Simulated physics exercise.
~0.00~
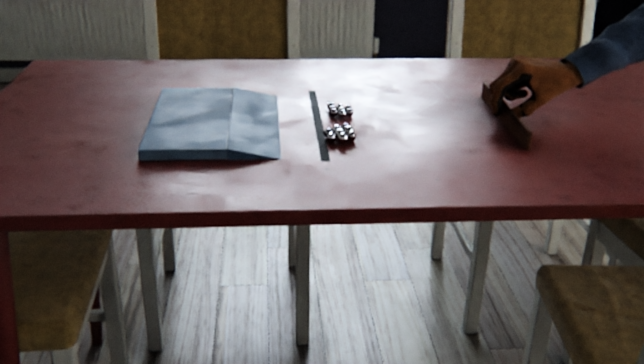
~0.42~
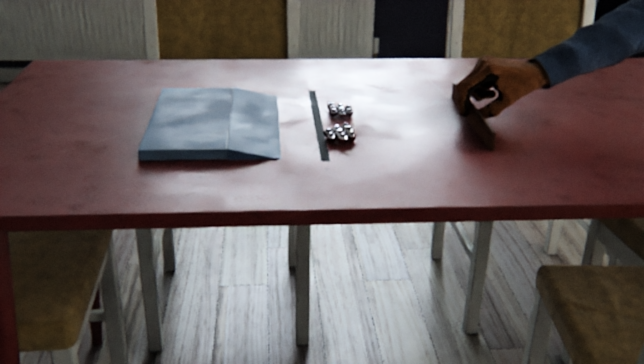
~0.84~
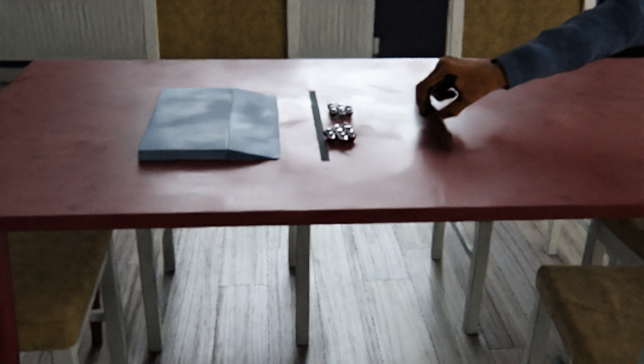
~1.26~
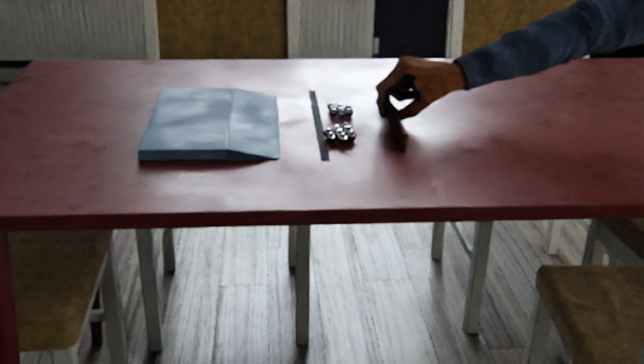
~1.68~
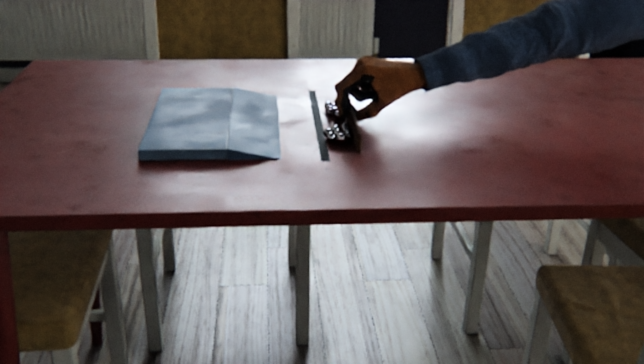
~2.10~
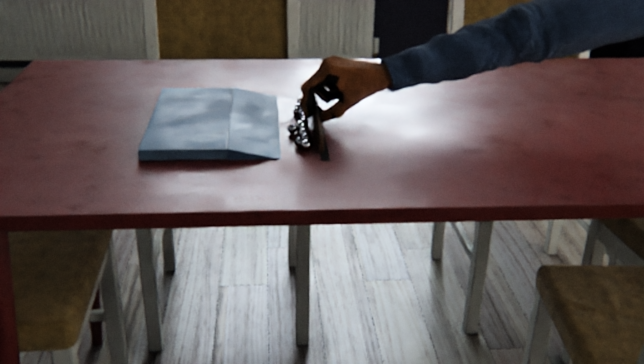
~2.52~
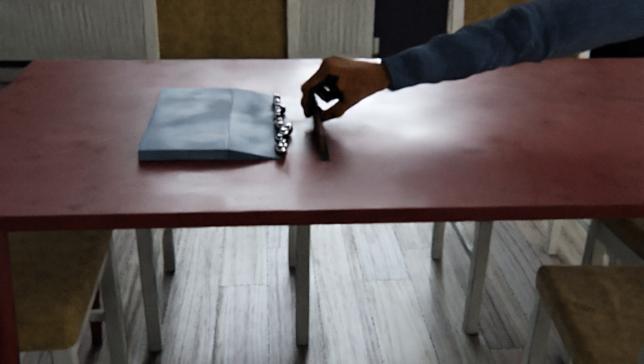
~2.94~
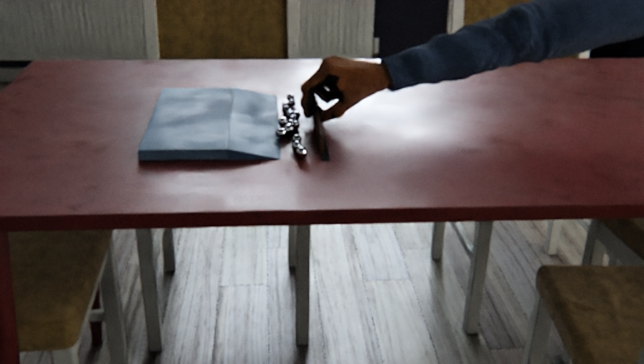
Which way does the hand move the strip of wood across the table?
The hand moves the strip of wood to the left, towards the little things and the wedge.
